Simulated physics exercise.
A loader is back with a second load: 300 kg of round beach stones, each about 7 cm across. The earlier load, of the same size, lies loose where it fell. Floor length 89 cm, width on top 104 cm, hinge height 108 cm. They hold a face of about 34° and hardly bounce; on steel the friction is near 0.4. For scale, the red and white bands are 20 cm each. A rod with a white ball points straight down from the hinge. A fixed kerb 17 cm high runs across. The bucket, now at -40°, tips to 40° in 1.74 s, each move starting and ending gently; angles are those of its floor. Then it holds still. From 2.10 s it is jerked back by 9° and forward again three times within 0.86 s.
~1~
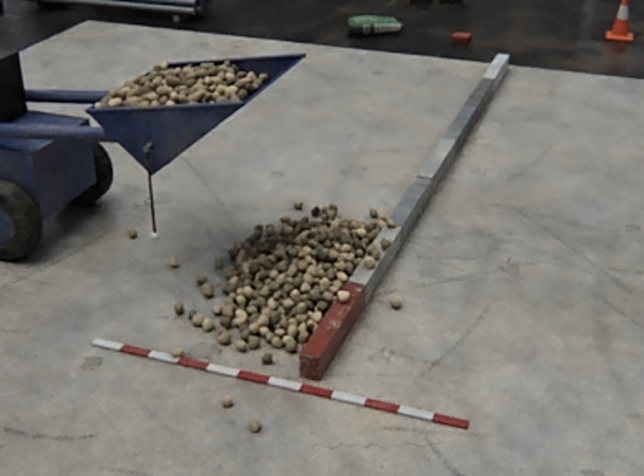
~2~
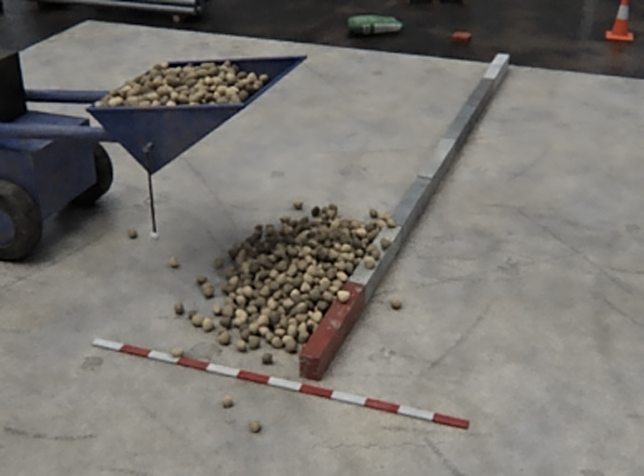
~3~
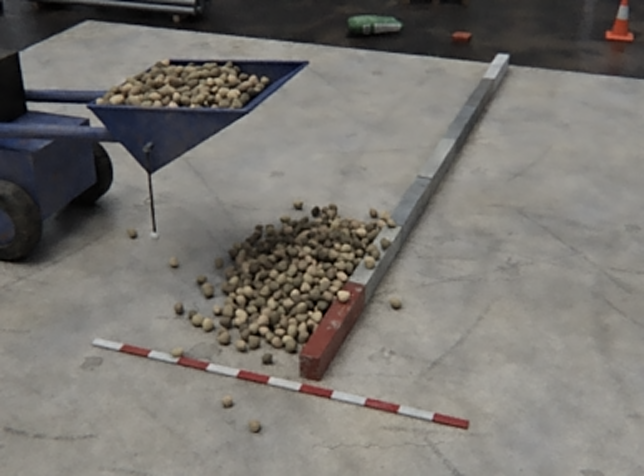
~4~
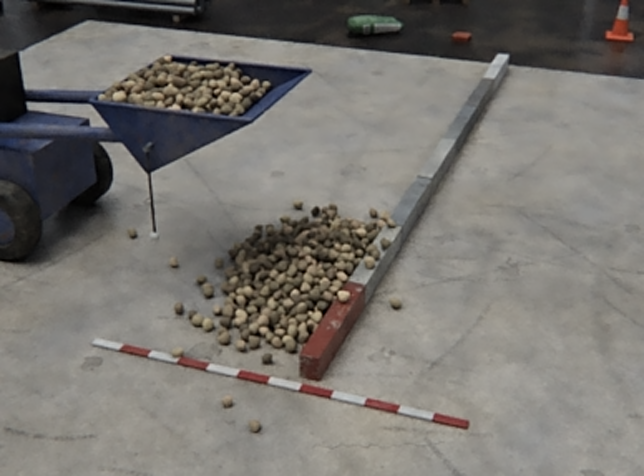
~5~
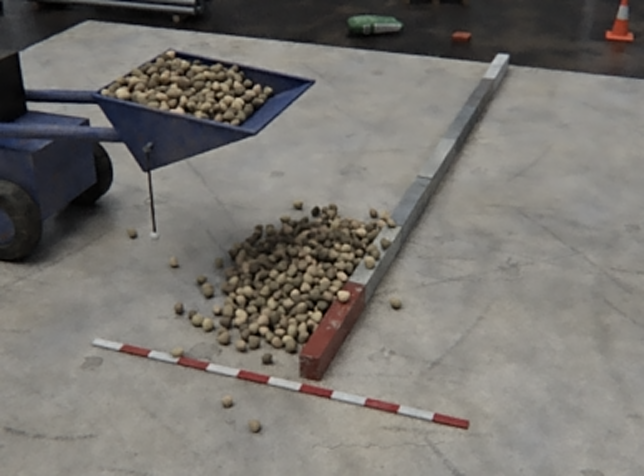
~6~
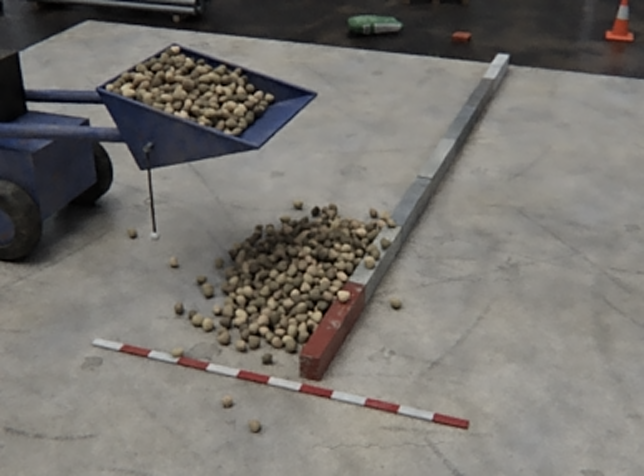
A blue machine slowly tilts its bucket of round stones down rightward above a loose pile.
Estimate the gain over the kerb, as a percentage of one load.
Roughly 3 per cent of a load more.
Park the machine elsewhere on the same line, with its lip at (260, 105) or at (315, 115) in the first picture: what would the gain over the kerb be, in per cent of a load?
Near 10 per cent from the first place, 55 from the second.
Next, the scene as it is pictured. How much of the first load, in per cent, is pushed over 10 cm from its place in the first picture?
About 15 per cent.
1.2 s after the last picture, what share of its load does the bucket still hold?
Roughly 25 per cent is still inside.
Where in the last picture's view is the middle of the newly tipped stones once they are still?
Near (296, 255).
Then, 0.7 s after the last picture the floor is at 27°; in per cent of one load, 98 in the bucket, 102 on this side of the kerb; the foremost stones are at (370, 270).
Then, 1.2 s after the last picture the floor is at 40°; in per cent of one load, 24 in the bucket, 176 on this side of the kerb; the foremost stones are at (373, 264).
Then, 2.8 s after the last picture the floor is at 40°; in per cent of one load, 0 in the bucket, 197 on this side of the kerb, 3 over the kerb; the foremost stones are at (511, 333).
Then, 5.3 s after the last picture the floor is at 40°; in per cent of one load, 0 in the bucket, 197 on this side of the kerb, 3 over the kerb; the foremost stones are at (518, 334). Net gain over the kerb, 3.
